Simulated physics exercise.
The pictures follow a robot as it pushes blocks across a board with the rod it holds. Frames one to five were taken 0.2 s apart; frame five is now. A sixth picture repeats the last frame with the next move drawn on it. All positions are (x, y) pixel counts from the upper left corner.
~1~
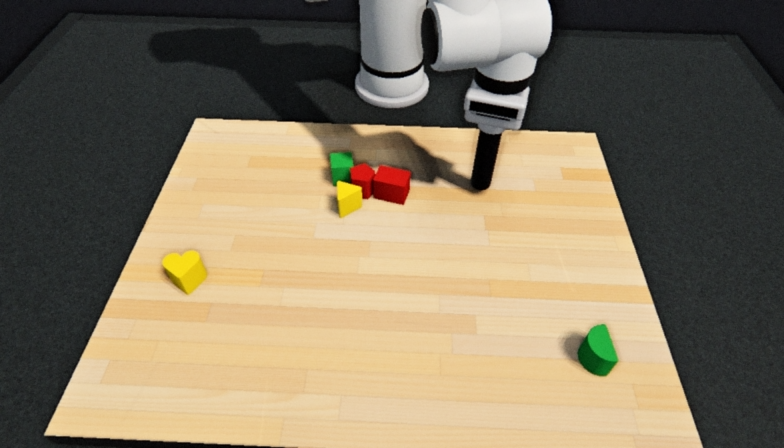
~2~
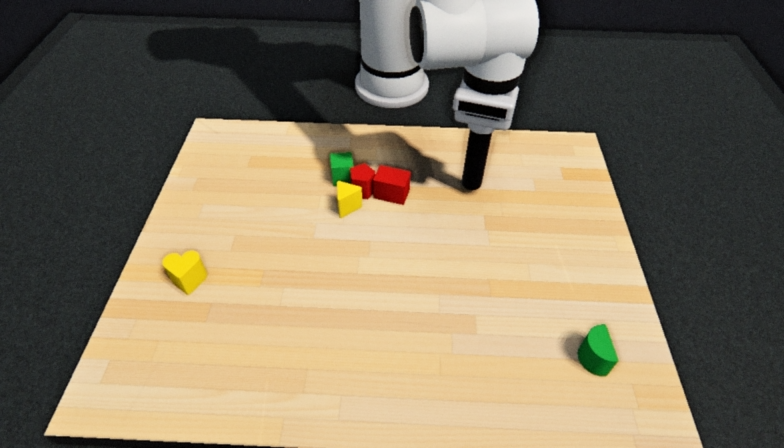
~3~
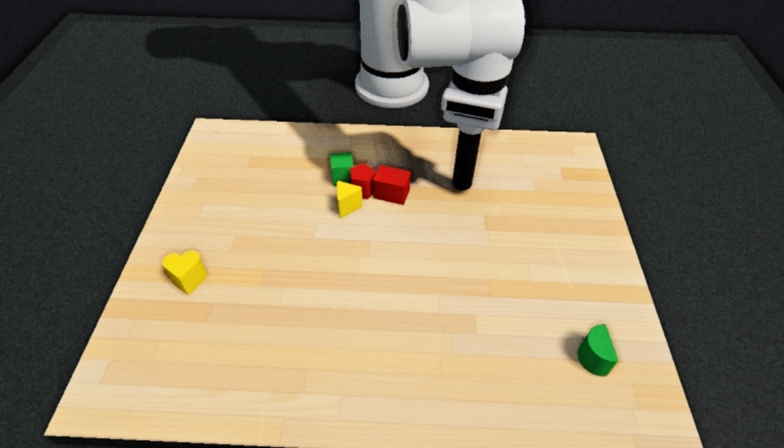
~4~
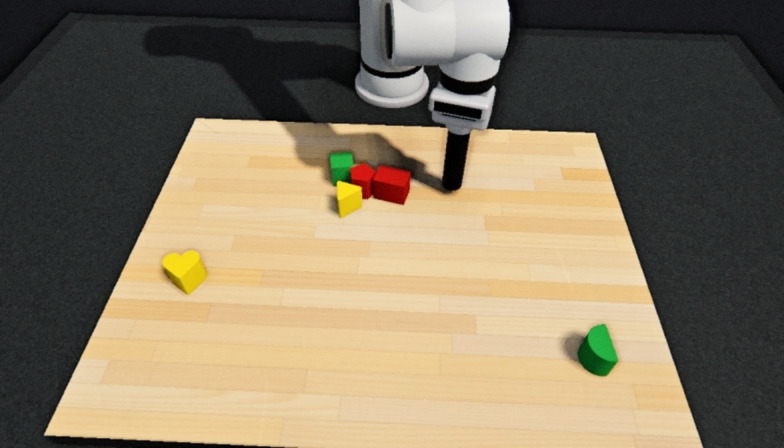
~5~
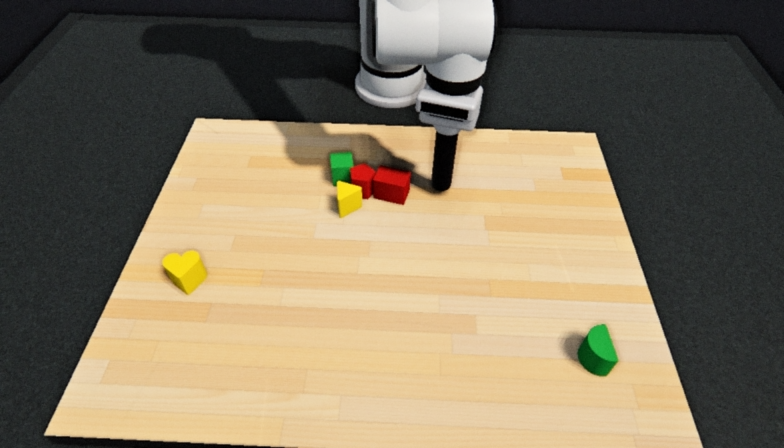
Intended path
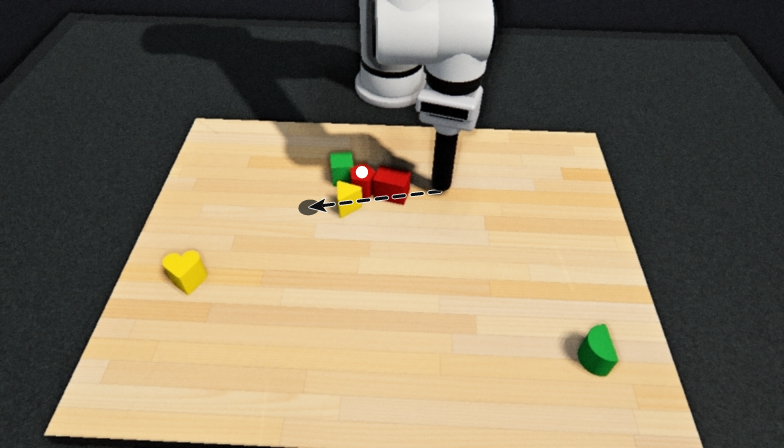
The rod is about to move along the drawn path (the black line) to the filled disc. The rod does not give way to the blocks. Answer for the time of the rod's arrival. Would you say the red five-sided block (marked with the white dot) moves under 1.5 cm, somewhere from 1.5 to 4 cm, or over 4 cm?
Over 4 cm.
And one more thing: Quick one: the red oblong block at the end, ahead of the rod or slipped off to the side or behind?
I believe the red oblong block keeps its place ahead of the rod.
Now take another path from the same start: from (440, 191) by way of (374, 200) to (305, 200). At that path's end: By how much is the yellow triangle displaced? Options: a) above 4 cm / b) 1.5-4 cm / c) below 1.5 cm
b
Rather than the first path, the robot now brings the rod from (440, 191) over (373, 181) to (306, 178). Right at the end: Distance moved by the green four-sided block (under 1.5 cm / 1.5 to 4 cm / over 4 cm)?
The distance will be above 4 cm.
The drawn path runs from (440, 191) to (309, 207); the dot is on the red five-sided block.
What follows on the original path. One third of the way, rod at (398, 190); green four-sided block at (334, 157), turned 30° clockwise; red five-sided block at (341, 174); red oblong block at (370, 178).
Two thirds of the way, rod at (353, 196); green four-sided block at (331, 156), turned 55° clockwise; yellow triangle at (333, 198); red five-sided block at (297, 175); red oblong block at (325, 181).
At the end, rod at (308, 201); green four-sided block at (331, 156), turned 55° clockwise; yellow triangle at (329, 200), turned 30° anticlockwise; red five-sided block at (260, 168), turned 15° clockwise; red oblong block at (281, 180), turned 25° clockwise.
